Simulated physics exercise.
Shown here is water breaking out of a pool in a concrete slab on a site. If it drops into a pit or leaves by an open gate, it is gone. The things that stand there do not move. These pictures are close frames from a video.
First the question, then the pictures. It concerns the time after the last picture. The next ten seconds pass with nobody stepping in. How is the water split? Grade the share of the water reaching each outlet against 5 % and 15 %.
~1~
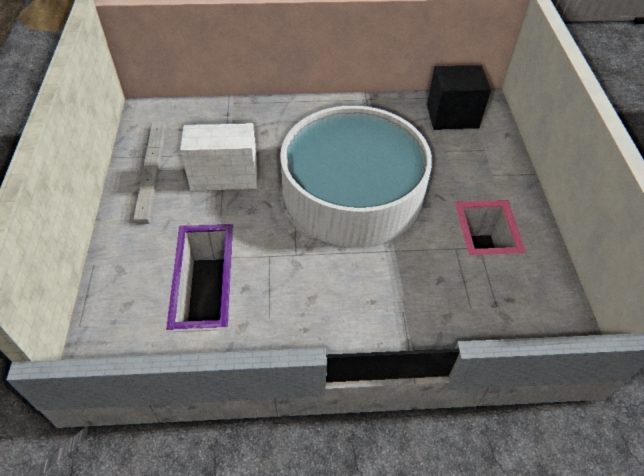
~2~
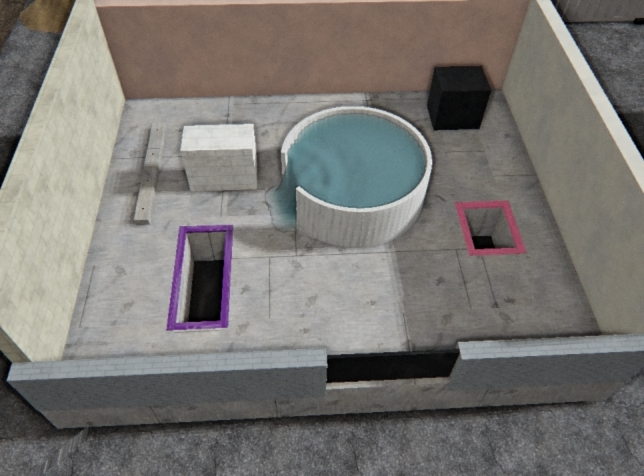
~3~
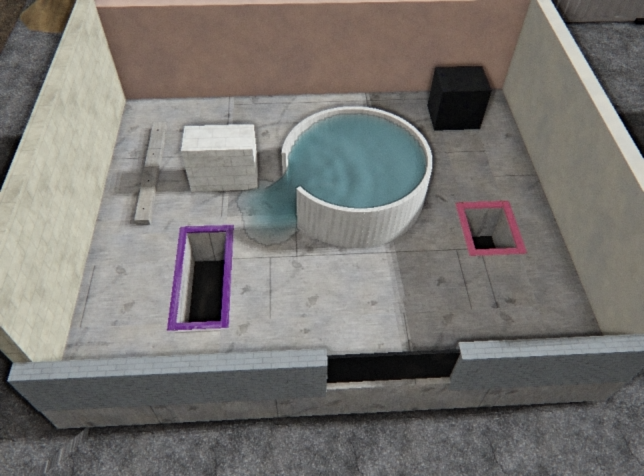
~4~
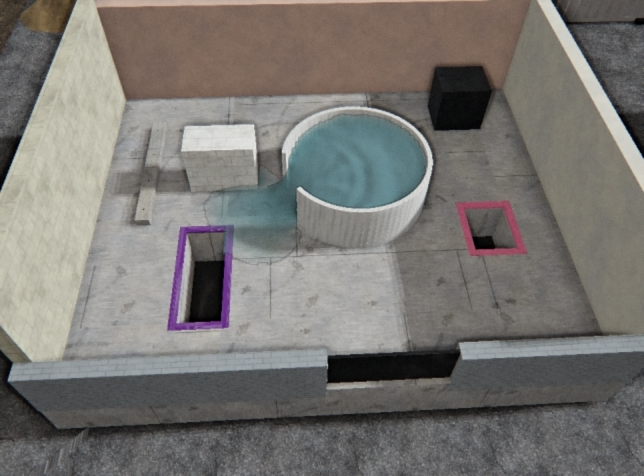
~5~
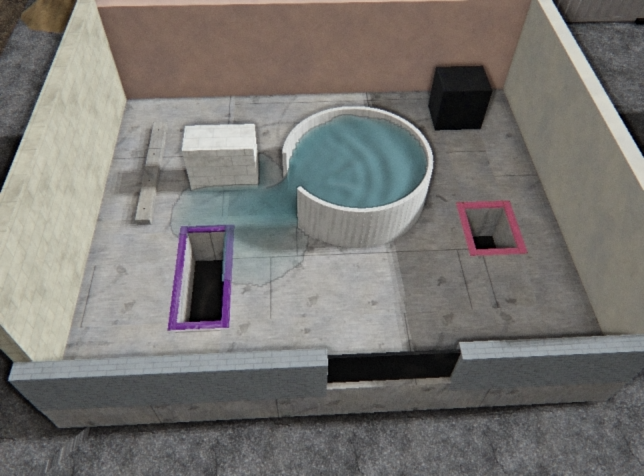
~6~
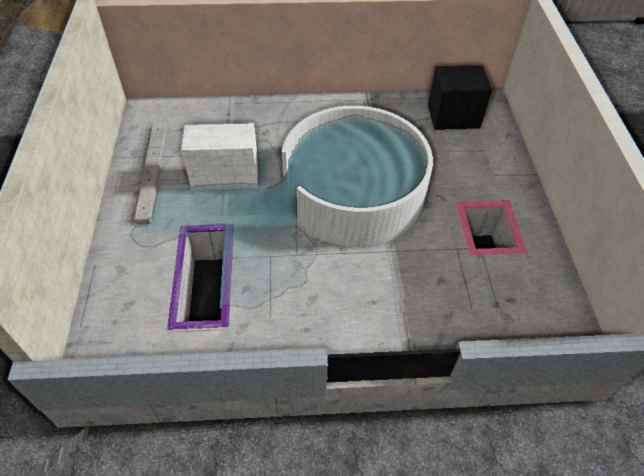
By my reckoning the gate stays under 5 %, the pink pit stays under 5 %, the purple pit goes over 15 %.
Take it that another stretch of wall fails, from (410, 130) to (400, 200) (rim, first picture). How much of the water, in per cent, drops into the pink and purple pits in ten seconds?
Parts in a hundred: Pink 45, purple 8.
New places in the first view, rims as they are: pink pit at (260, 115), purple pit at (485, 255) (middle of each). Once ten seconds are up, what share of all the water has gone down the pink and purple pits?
For pink, 12 in a hundred; for purple, 12 in a hundred.
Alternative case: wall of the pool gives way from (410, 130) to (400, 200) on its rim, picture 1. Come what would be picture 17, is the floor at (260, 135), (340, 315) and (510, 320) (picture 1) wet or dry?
First spot spared, second spot spared, third spot submerged.
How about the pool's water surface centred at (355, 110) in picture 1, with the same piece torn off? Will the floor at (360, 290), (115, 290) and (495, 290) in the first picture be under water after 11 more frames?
Taking them as they were asked, they come out soaked, bone dry, bone dry.
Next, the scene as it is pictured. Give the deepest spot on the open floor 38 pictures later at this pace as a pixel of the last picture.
Check close to (165, 202).
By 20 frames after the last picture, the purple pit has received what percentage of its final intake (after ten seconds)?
Around 55 in a hundred.
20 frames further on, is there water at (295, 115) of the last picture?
That place: Swamped.
A moment on, water covers 20 % of the floor; the gate 0 %, the pink pit 0 %, the purple pit 8 %.
Next, water covers 25 % of the floor; the gate 0 %, the pink pit 0 %, the purple pit 14 %.
Then, water covers 35 % of the floor; the gate 0 %, the pink pit 0 %, the purple pit 21 %.
Later, water covers 60 % of the floor; the gate 0 %, the pink pit 0 %, the purple pit 32 %.
In the end, water covers 90 % of the floor; the gate 0 %, the pink pit 1 %, the purple pit 41 %.
